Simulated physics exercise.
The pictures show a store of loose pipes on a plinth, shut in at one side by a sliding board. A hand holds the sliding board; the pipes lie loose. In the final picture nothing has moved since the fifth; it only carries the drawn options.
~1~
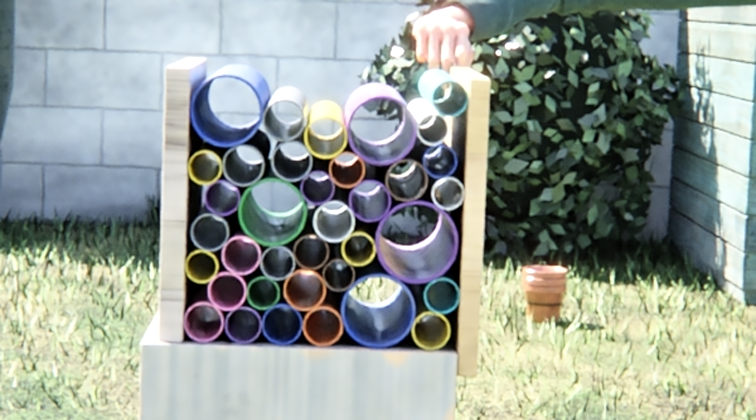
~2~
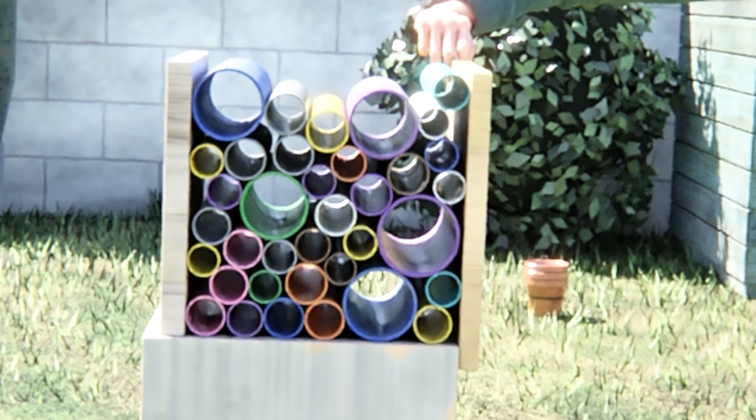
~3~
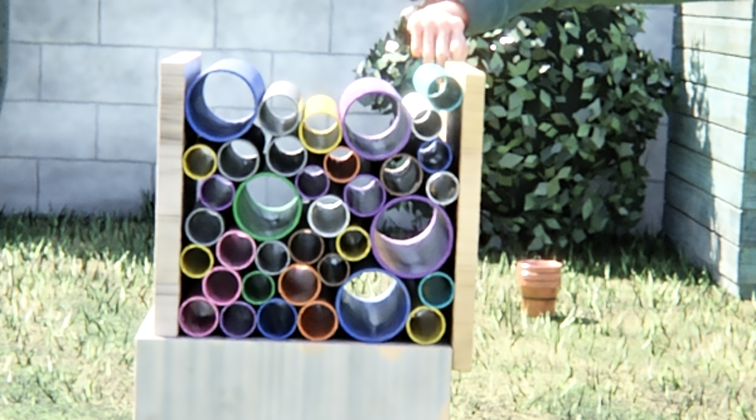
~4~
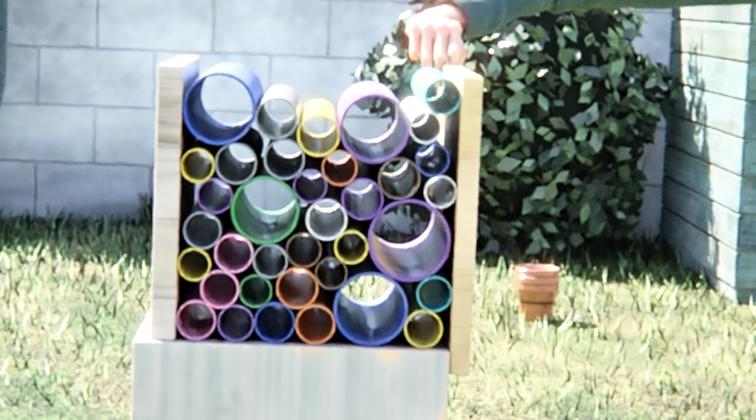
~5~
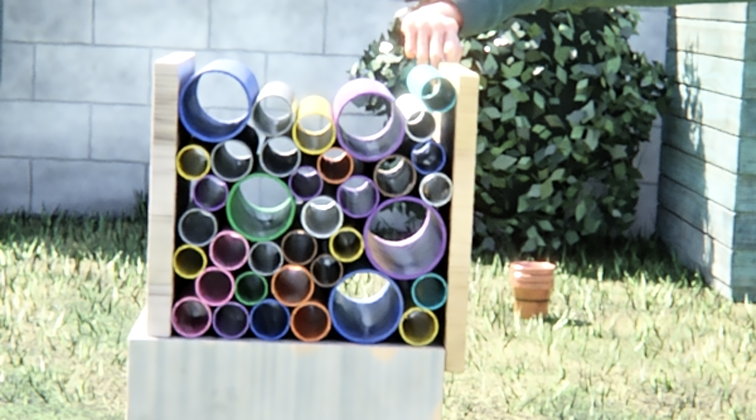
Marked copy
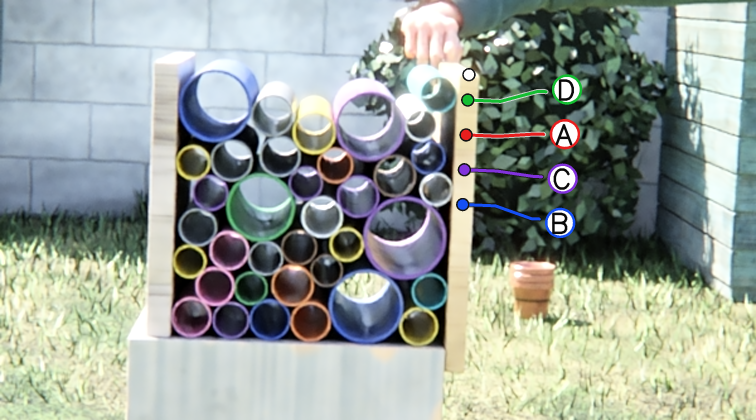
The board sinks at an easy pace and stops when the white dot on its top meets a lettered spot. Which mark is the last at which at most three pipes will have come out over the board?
Down to B.
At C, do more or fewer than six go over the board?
At C, fewer than six.
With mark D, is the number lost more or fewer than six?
At D, fewer than six.
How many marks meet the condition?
Four of them.
On the copy, A at (466, 135); B at (463, 204); C at (464, 170); D at (468, 100); the white dot at (469, 75).
On B. First, top of the board (456, 135).
Then, top of the board (452, 202).
Finally, top of the board (452, 203), one out over the board.
By contrast, A none out over the board; C one out over the board; D none out over the board.
